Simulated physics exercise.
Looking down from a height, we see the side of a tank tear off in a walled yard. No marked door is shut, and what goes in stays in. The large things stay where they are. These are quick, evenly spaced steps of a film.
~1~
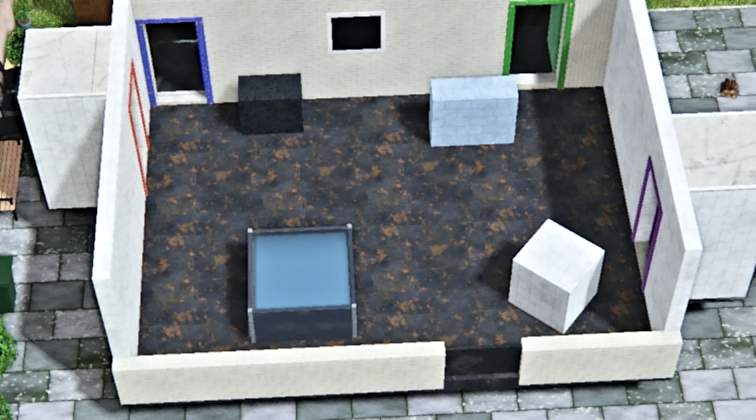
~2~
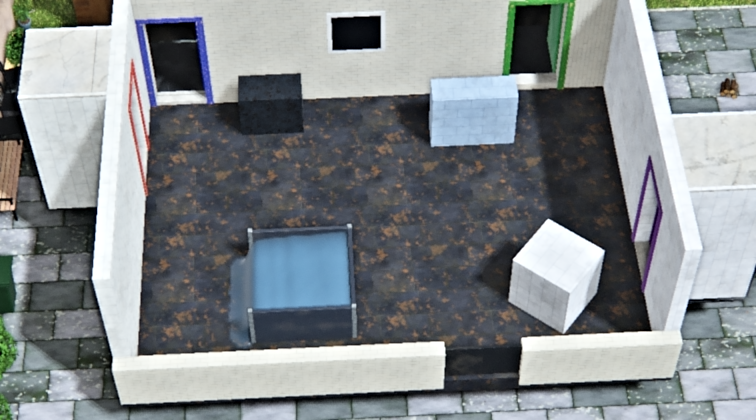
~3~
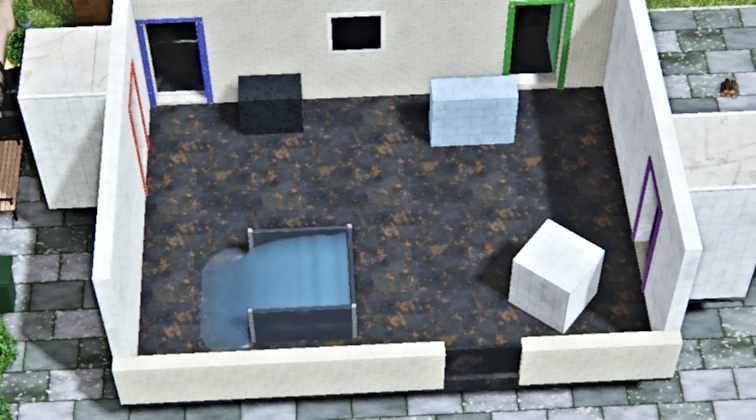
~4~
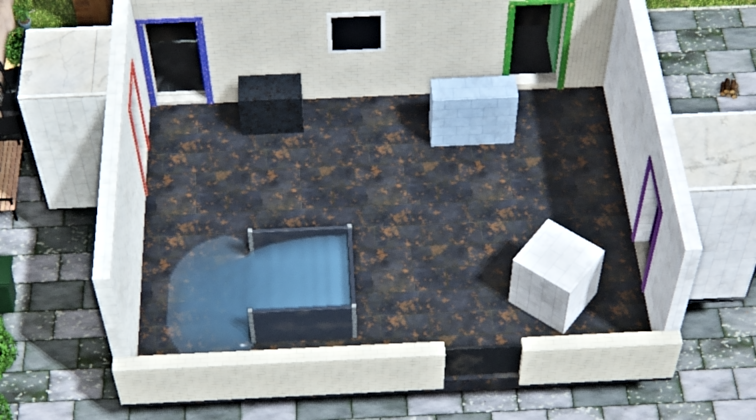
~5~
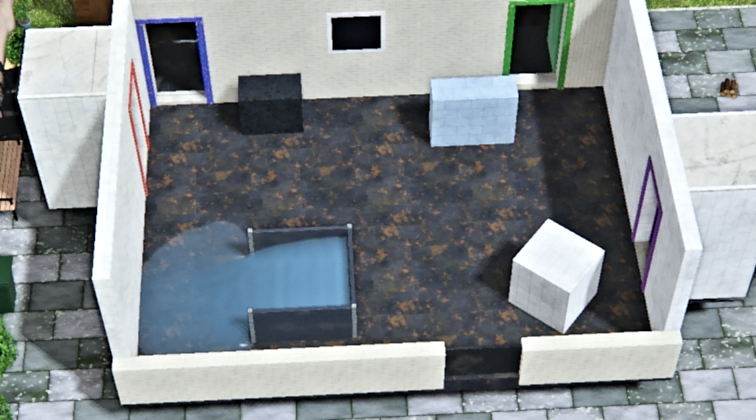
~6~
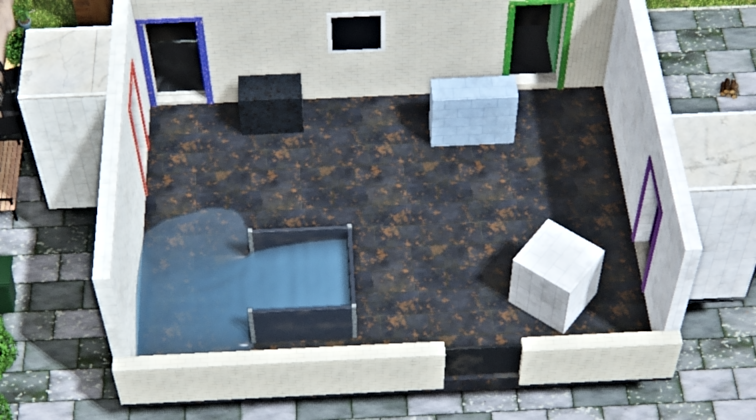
Water pours from the tank's open left side and spreads across the dark yard floor.
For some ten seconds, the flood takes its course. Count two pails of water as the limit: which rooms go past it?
The purple door stays within it; the green door stays within it; the red door stays within it; the blue door goes past it.
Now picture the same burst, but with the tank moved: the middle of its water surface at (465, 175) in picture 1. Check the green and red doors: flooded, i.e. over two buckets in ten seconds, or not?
At the green door it comes out lower; at the red door it comes out higher.
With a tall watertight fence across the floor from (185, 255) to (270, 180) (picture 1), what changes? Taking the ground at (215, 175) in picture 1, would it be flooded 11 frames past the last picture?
That spot would be inundated.
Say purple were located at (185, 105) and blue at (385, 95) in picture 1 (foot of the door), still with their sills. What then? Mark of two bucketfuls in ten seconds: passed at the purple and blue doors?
Purple: Exceeds the limit; blue: Falls short.
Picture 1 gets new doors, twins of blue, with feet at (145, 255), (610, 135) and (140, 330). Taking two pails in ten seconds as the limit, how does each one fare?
The first new doorway tops it, the second comes up short, the third tops it.
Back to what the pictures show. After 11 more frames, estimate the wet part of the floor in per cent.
My estimate is close to 20 per cent.
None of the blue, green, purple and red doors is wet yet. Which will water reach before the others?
My pick for first is the red-painted one.
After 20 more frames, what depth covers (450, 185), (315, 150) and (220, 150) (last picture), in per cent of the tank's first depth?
Depths of roughly 0, 2 and 6 per cent.
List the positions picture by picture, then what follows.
The first picture shows still water in the open tank at (301, 271).
In the second picture, the front is at (248, 259), out from the gap at (254, 290).
In the third picture, water pours out at (254, 292) and has run to (219, 257).
In the fourth picture, the front is at (198, 250), out from the gap at (255, 293).
In the fifth picture, water pours out at (255, 294) and has run to (142, 276).
In the sixth picture, water pours out at (255, 295) and has run to a hidden place.
A moment on, water covers 15 % of the floor; the purple door not reached, the green door not reached, the red door wet at the sill, nothing in, the blue door not reached.
Next, water covers 20 % of the floor; the purple door not reached, the green door not reached, the red door wet at the sill, nothing in, the blue door under two buckets in.
Then, water covers 40 % of the floor; the purple door not reached, the green door not reached, the red door wet at the sill, nothing in, the blue door far over two buckets in.
Later, water covers 65 % of the floor; the purple door wet at the sill, nothing in, the green door not reached, the red door wet at the sill, nothing in, the blue door far over two buckets in.
In the end, water covers 95 % of the floor; the purple door wet at the sill, nothing in, the green door wet at the sill, nothing in, the red door wet at the sill, nothing in, the blue door far over two buckets in.
